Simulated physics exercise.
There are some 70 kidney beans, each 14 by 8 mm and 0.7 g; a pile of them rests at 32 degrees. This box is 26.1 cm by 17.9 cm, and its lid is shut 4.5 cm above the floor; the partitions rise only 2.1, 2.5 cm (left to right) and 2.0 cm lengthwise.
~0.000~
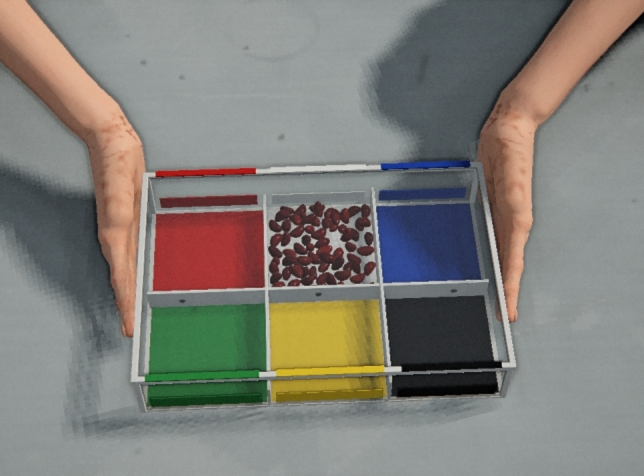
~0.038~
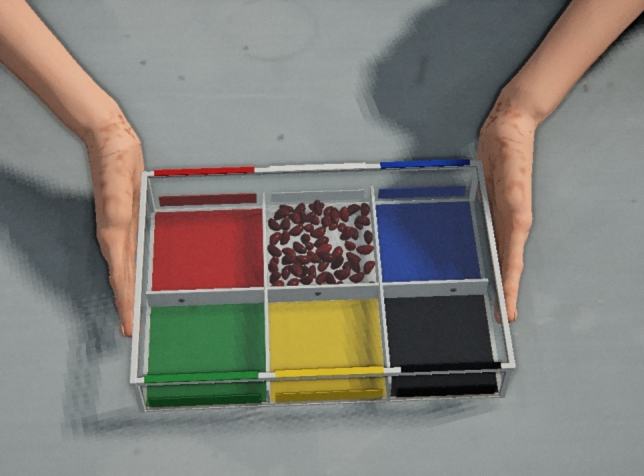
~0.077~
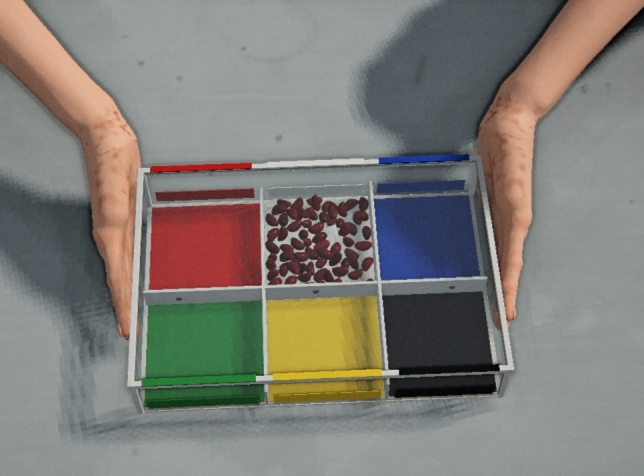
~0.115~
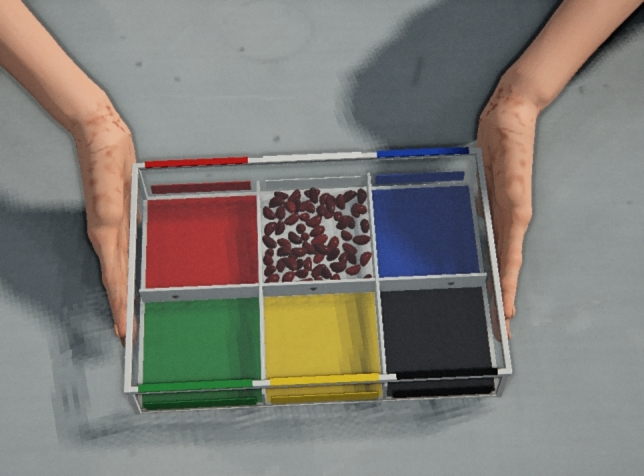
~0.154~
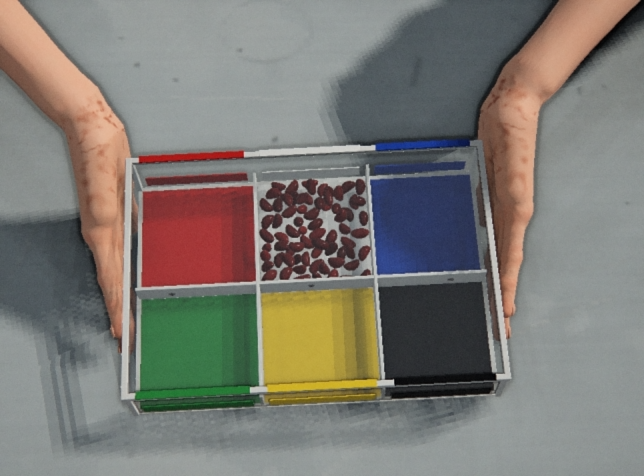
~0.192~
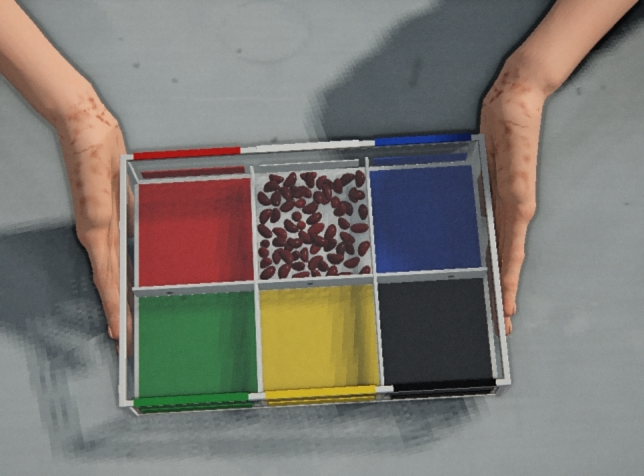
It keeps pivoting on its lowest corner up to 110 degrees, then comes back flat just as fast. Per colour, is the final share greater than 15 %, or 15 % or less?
Red: 15 % or less, blue: 15 % or less, green: Greater than 15 %, yellow: Greater than 15 %, white: 15 % or less, black: 15 % or less.
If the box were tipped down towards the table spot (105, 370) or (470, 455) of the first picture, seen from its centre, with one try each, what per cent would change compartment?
Roughly 100 per cent on the first try and 100 per cent on the second.
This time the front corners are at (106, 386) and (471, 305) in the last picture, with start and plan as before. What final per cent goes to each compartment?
Each compartment ends with this per cent: Red 70, blue 0, green 30, yellow 0, white 0 and black 0.
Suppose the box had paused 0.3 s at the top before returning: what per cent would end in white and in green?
In per cent: White 0, green 45.
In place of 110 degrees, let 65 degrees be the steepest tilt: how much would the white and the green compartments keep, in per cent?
With that change it's white at 70 per cent and green at 5 per cent.
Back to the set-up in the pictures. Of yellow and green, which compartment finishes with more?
I'd say the yellow side has more in it.
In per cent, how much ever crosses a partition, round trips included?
100 %, roughly.
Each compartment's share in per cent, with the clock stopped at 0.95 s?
Red = 0, blue = 0, green = 25, yellow = 65, white = 5, black = 0 (per cent).
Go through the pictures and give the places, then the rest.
The first frame shows box tilt 0 degrees, front corners at (137, 378) and (509, 364); white 100 %.
The second frame shows box tilt 1 degrees, front corners at (136, 379) and (509, 365).
The third frame shows box tilt 3 degrees, front corners at (134, 383) and (507, 367), lowest corner left front.
The fourth frame shows box tilt 7 degrees, front corners at (131, 388) and (505, 370), lowest corner left front.
The fifth frame shows box tilt 13 degrees, front corners at (128, 395) and (504, 375), lowest corner left front.
The sixth frame shows box tilt 18 degrees, front corners at (126, 401) and (504, 380), lowest corner left front; white 100 %. The box's pace is about 135 degrees a second.
After 0.95 s, tilt 110 degrees; green 25 %, yellow 65 %, white 5 %.
Then, at 1.45 s, tilt 49 degrees; green 45 %, yellow 55 %, black 5 %.
After 2.02 s, tilt 0 degrees; green 45 %, yellow 55 %, black 5 %.
At rest (2.6 s), red 0 %, blue 0 %, green 45 %, yellow 55 %, white 0 %, black 5 %.
